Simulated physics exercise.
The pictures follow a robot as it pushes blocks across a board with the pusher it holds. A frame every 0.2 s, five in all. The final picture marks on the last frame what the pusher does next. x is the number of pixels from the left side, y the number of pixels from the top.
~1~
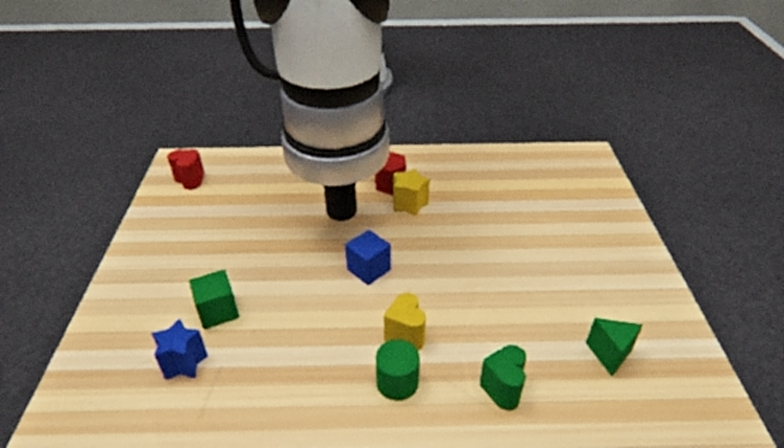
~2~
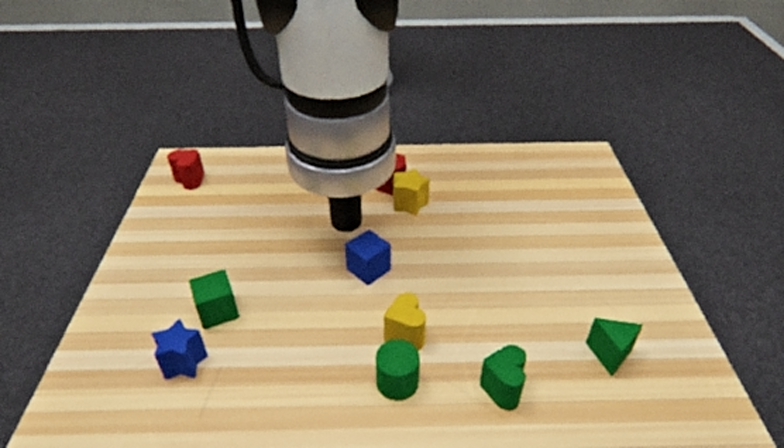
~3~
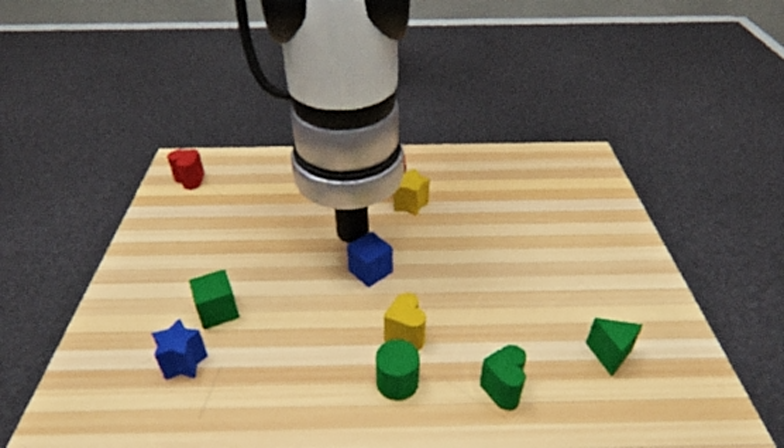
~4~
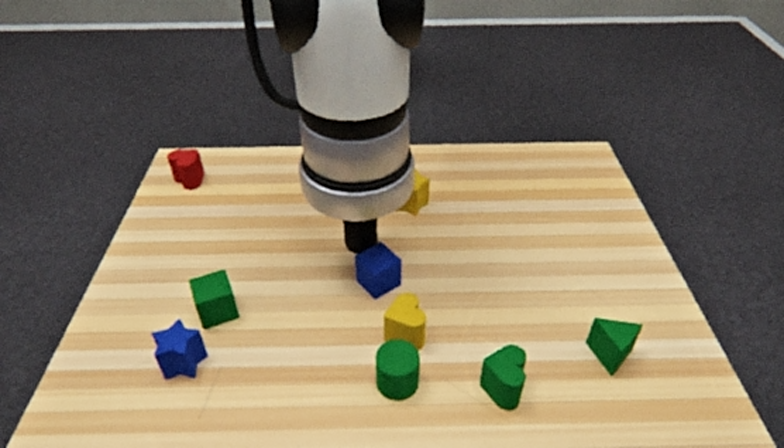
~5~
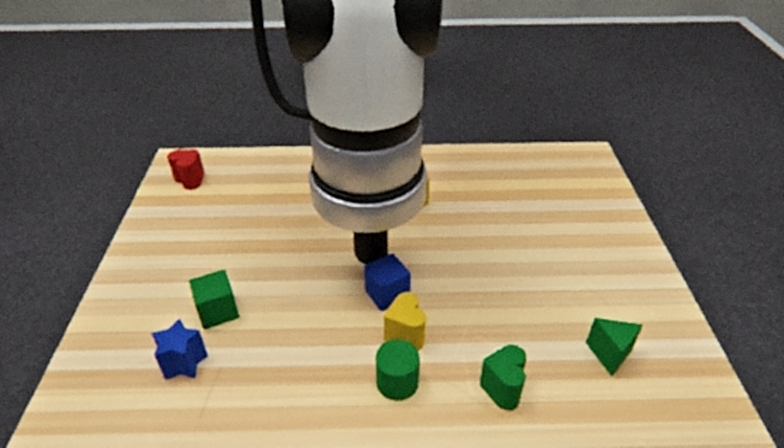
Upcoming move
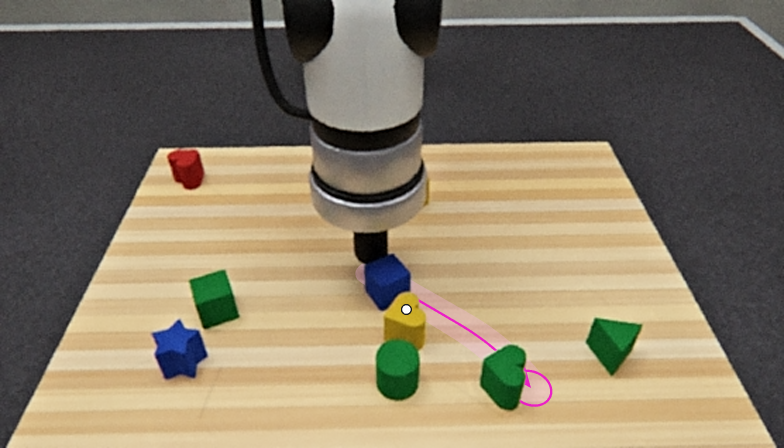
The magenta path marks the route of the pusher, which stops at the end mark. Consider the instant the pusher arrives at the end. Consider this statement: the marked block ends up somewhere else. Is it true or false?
True.
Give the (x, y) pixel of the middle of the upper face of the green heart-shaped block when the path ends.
Its top centre lands on (519, 391).
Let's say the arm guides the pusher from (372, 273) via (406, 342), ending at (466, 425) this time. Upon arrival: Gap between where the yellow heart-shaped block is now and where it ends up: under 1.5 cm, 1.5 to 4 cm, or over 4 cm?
I'd go with over 4 cm for this block.
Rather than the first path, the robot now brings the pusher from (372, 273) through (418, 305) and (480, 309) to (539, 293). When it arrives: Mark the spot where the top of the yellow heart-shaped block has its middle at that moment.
The middle of its upper face will lie at (434, 345).
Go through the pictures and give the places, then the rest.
The first picture shows tip of the pusher at (342, 213), middles of tops, blue square block at (368, 244), green cylinder at (398, 357), yellow heart-shaped block at (406, 310), green heart-shaped block at (508, 363).
The second picture shows pusher at (347, 223), nothing pushed.
The third picture shows pusher at (353, 234), blue square block at (370, 246).
The fourth picture shows pusher at (361, 244), blue square block at (378, 257).
The fifth picture shows pusher at (371, 255), blue square block at (387, 269), green cylinder at (398, 357), yellow heart-shaped block at (406, 310), green heart-shaped block at (508, 363).
The line goes from (372, 273) over (451, 319) to (531, 388); the dot is on the yellow heart-shaped block.
What follows on the original path. One third of the way, pusher at (425, 285); blue square block at (436, 305), turned 25° clockwise; green cylinder at (395, 363); yellow heart-shaped block at (424, 334), turned 55° clockwise.
Two thirds of the way, pusher at (483, 319); blue square block at (472, 342), turned 70° clockwise; green cylinder at (390, 368); yellow heart-shaped block at (436, 358), turned 100° clockwise.
At the end, pusher at (536, 370); blue square block at (473, 346), turned 85° clockwise; green cylinder at (390, 368); yellow heart-shaped block at (436, 359), turned 105° clockwise; green heart-shaped block at (519, 391), turned 60° clockwise.
